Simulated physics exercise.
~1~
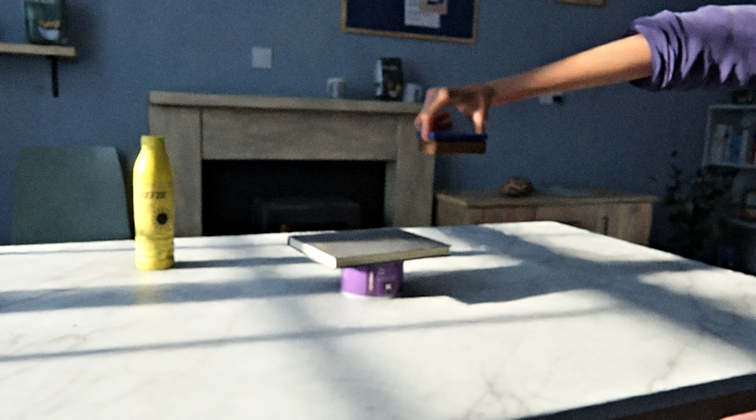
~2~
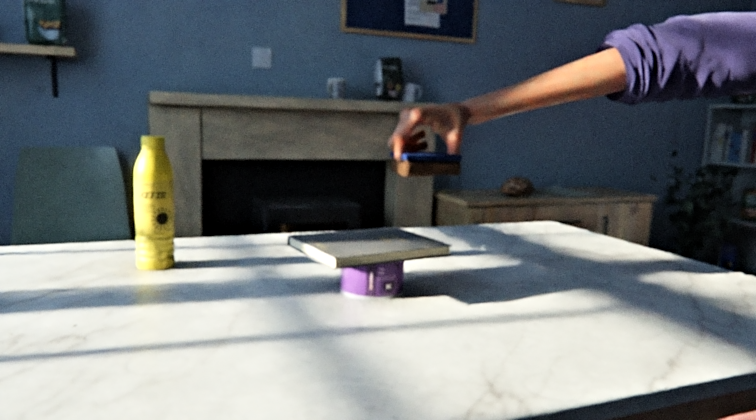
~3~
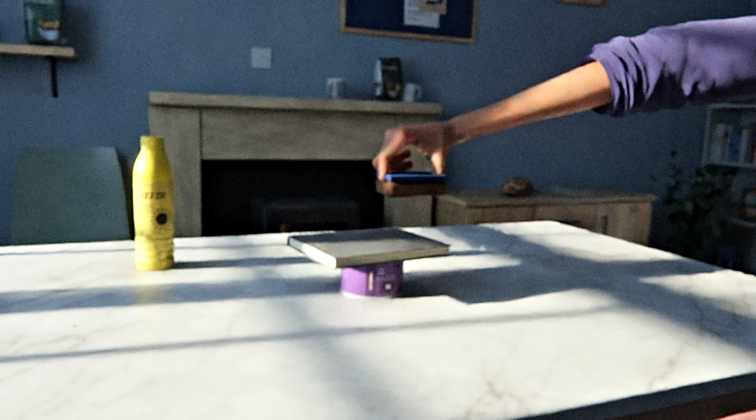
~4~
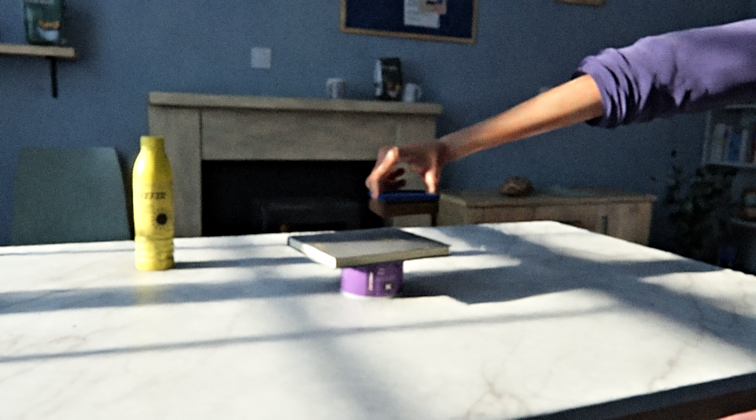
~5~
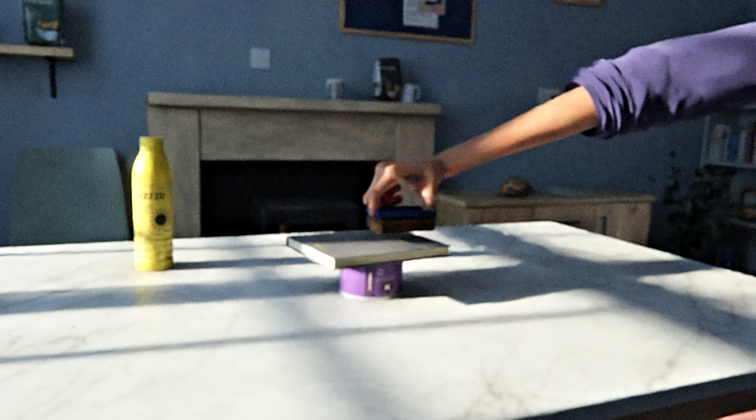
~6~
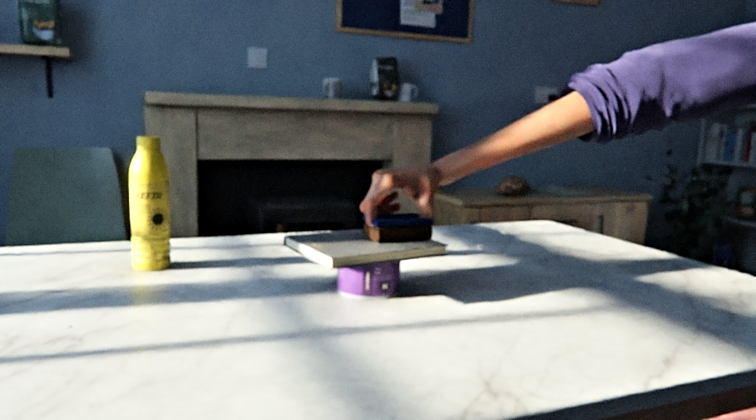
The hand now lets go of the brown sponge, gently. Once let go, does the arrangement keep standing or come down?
The arrangement keeps standing.
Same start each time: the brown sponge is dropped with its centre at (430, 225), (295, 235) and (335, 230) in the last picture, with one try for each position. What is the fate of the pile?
The pile collapses the first time, collapses the second time and remains standing the third time.
Then, 0.20 s past the last view, nothing moves.
Then, 0.50 s past the last view, brown sponge resting near (398, 228).
Finally, all 4 still in place. Final places as the last picture's camera would see them, brown sponge near (398, 228). The pile stays up.
